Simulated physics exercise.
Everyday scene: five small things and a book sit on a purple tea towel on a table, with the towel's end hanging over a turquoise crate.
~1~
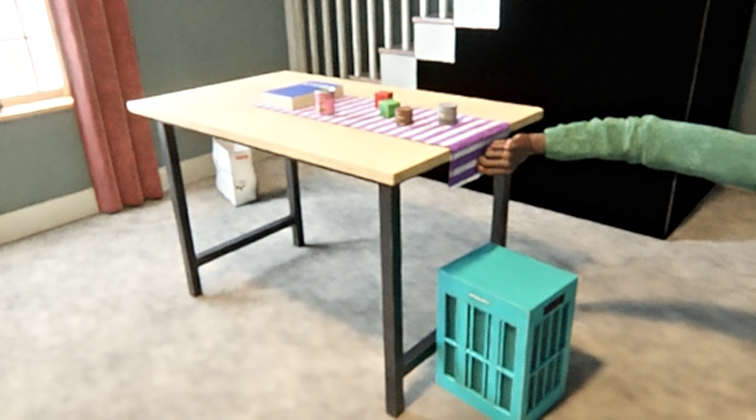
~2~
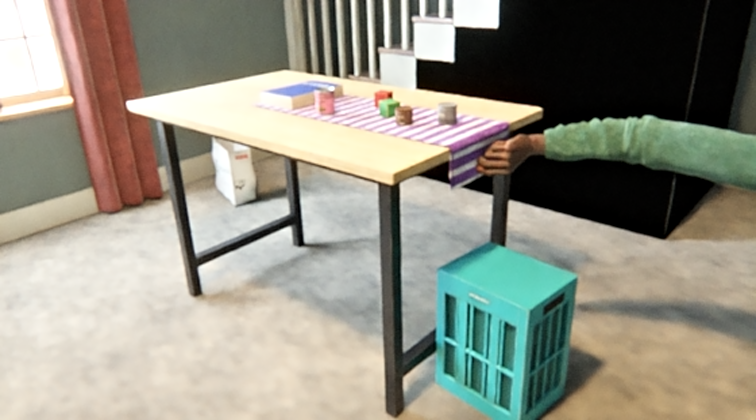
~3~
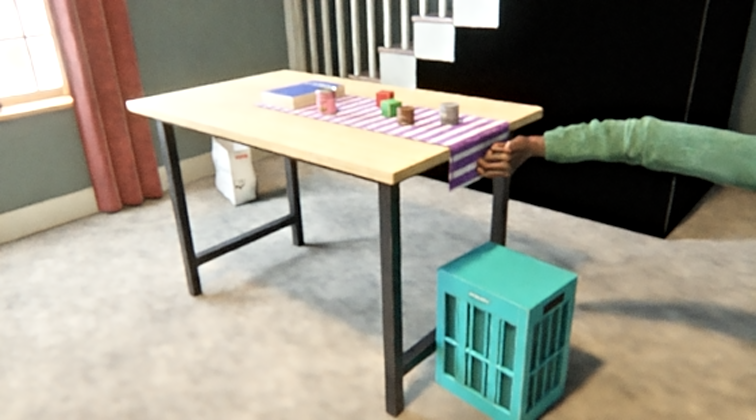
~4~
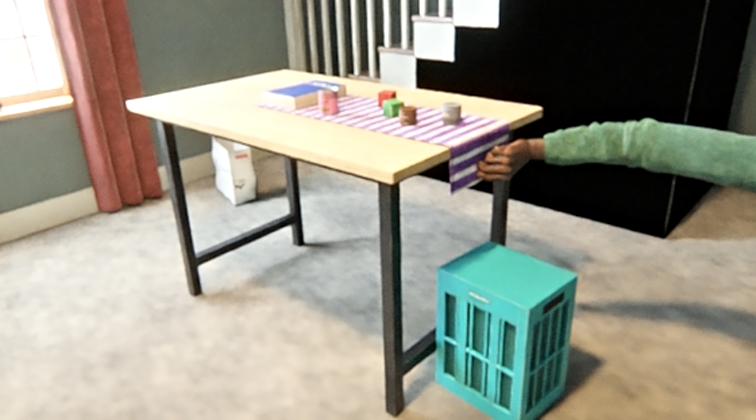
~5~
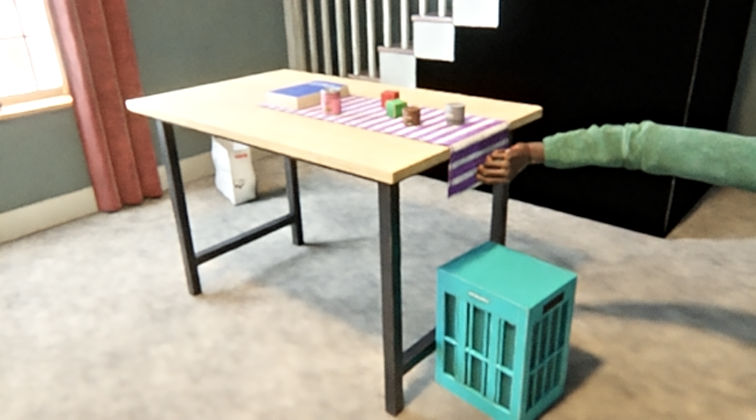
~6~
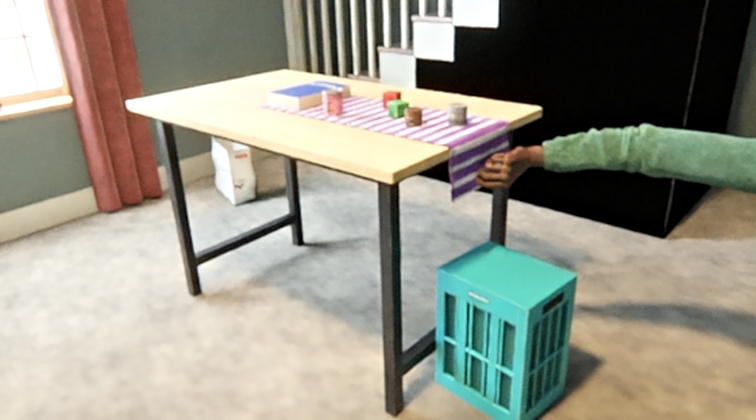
The footage shows a green-sleeved arm at the right slowly pulling a purple striped cloth slightly down over the table's edge above a turquoise crate, while the small cans, cubes and book on it shift slightly right.
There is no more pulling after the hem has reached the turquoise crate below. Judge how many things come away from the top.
Two things come away.
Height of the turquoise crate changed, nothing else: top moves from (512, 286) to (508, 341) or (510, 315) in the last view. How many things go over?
Then 4 and 3.
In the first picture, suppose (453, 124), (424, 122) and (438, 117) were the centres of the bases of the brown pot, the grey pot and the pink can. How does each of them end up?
Watch the brown pot go down, the grey pot go down and the pink can go down.
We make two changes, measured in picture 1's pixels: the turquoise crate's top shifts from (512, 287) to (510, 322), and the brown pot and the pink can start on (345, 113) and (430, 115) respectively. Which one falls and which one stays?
Note: Brown pot kept on top; pink can lost.
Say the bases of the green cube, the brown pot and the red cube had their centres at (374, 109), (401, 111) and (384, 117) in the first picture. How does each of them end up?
The green cube? It stays where it is. The brown pot stays where it is, and the red cube stays where it is.
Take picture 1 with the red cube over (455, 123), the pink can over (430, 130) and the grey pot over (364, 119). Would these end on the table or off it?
Red cube dropped, pink can dropped, grey pot kept.
A little later, hem near (479, 222); all still up.
Next, hem near (479, 249); grey pot gone.
Later still, hem on the crate; grey pot and brown pot gone.
When it is over, hem on the crate; grey pot and brown pot gone. The table loses two.
